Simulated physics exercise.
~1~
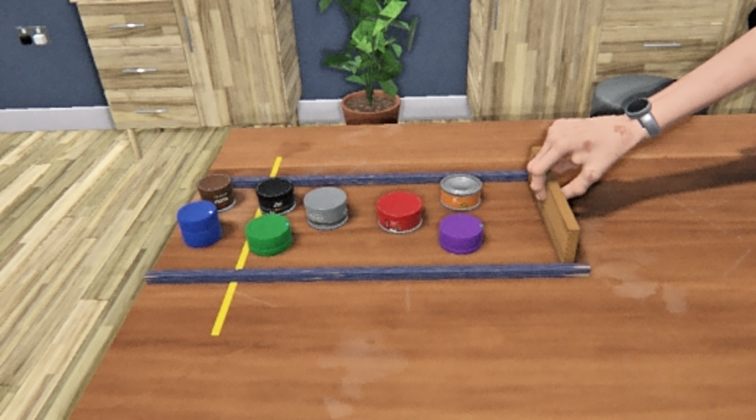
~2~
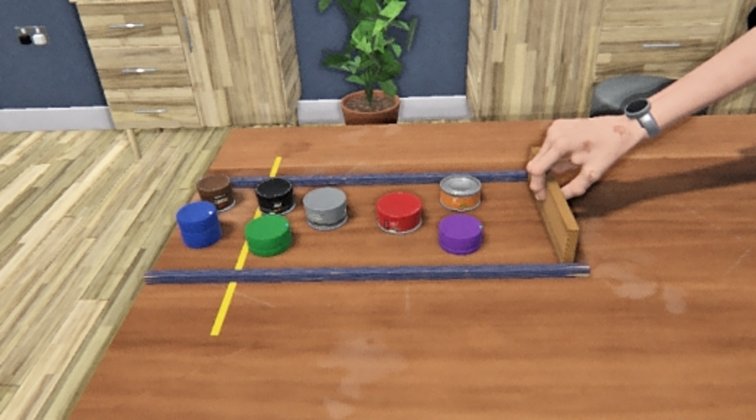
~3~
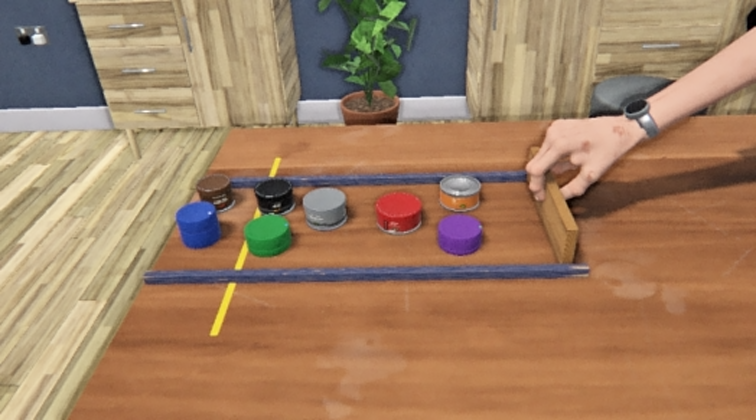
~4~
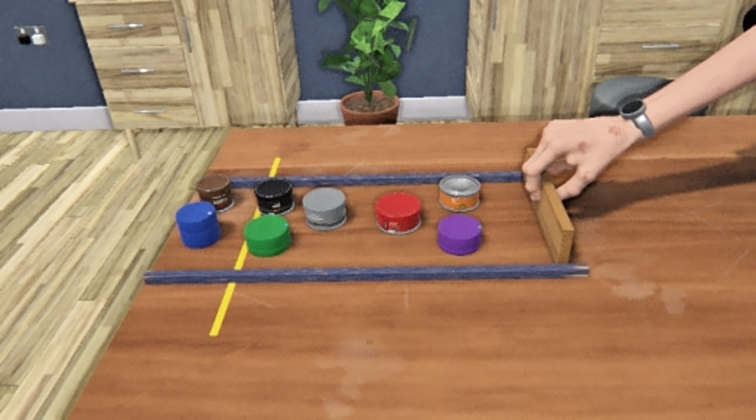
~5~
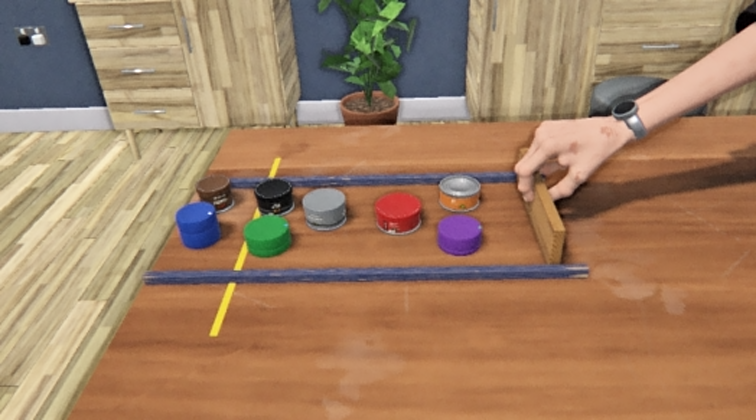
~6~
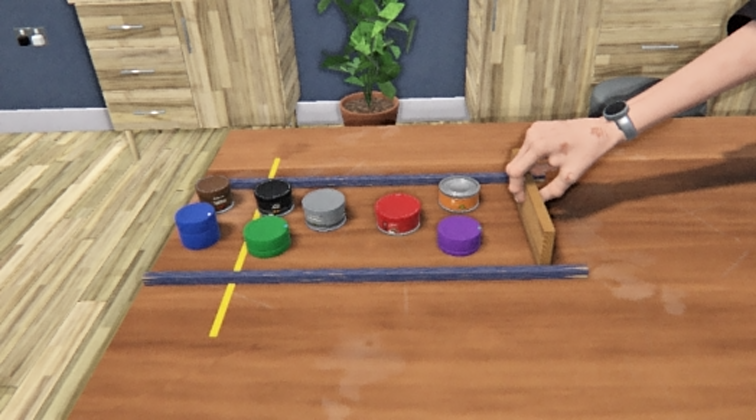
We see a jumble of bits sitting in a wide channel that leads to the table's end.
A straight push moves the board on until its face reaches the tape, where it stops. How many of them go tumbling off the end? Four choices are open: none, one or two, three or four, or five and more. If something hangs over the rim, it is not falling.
Drops: Fewer than three, some.
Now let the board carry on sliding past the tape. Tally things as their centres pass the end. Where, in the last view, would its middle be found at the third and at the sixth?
Its middle is near (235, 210) and then near (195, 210).
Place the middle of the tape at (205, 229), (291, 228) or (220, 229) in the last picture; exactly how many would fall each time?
Tallies in the order given: 5, 0, 5.
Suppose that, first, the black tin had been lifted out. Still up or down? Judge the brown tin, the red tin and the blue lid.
Outcome - brown tin staying, red tin staying, blue lid falling.
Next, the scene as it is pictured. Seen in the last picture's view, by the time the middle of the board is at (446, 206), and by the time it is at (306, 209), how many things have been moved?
One spot: 2. Other spot: 6.
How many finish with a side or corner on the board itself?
The answer is 3.
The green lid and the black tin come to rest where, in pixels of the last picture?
You'll find the first one at (185, 239) and the second at (208, 190).
Early on, none off yet; brown tin at rest near (215, 195); blue lid at rest near (198, 226); black tin at rest near (274, 199).
A while later, none off yet; brown tin at rest near (213, 194); blue lid at rest near (197, 226); black tin travelled about its own width near (250, 190).
Finally, the number that fall off is one or two; lost, blue lid and brown tin.
